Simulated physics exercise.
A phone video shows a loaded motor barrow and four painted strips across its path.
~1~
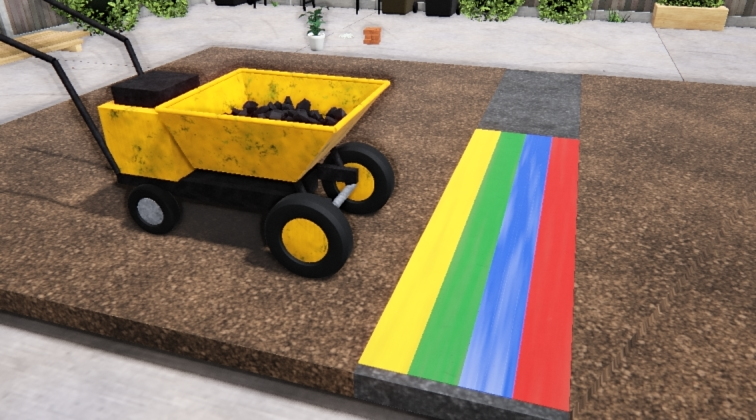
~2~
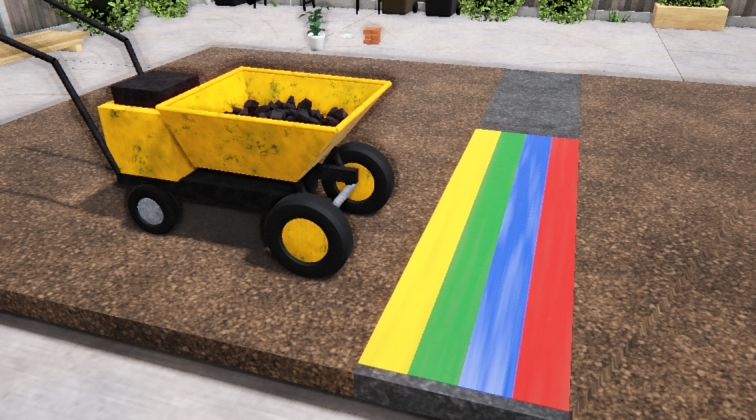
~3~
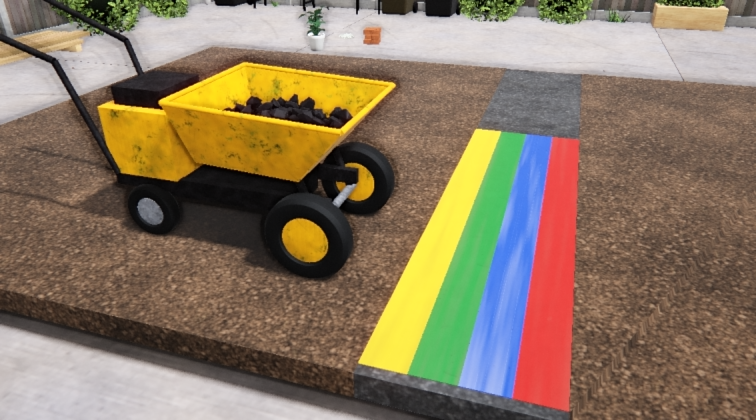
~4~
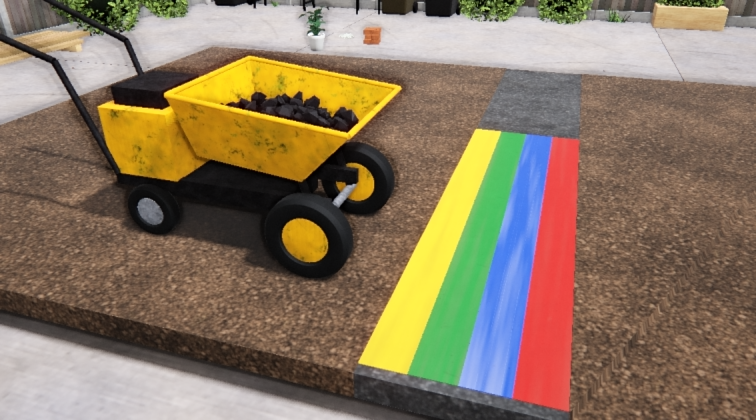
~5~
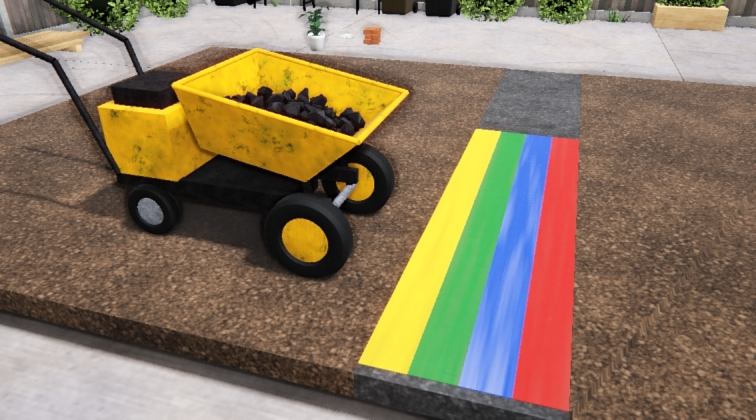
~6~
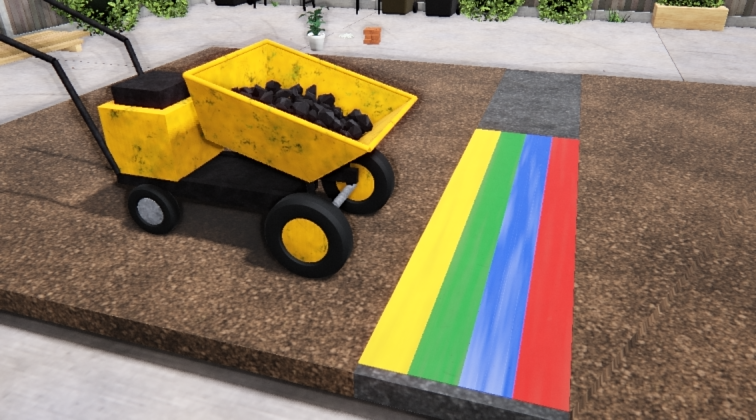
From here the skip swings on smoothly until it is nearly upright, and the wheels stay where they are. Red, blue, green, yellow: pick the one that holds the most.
Pick: Green.
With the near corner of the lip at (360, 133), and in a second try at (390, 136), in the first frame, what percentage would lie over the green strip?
First try: Around 20 %; second try: Around 0 %.
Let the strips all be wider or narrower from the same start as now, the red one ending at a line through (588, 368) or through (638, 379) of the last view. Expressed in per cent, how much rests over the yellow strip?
10 and 20 percent, roughly.
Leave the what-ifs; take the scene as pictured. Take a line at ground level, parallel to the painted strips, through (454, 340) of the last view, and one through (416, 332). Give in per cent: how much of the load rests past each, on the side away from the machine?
Result, first then second: 60 %, 90 %.
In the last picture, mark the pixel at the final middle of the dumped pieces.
Once nothing moves, the middle sits near (490, 261).
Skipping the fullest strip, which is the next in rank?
Just behind the leader sits the blue strip.
Just after the last frame, skip tipped steeply; every one in the skip.
A moment on, skip tipped right over; the larger part in the skip; roughly a quarter over the green strip; just a few over the blue strip.
Further on, skip tipped right over; about a tenth in the skip; about a tenth over the yellow strip; roughly a third over the green strip; roughly a quarter over the blue strip; about a tenth over the red strip; about a tenth off the paint.
When it is over, skip tipped right over; about a tenth in the skip; about a tenth over the yellow strip; roughly a third over the green strip; roughly a quarter over the blue strip; about a tenth over the red strip; about a tenth off the paint.
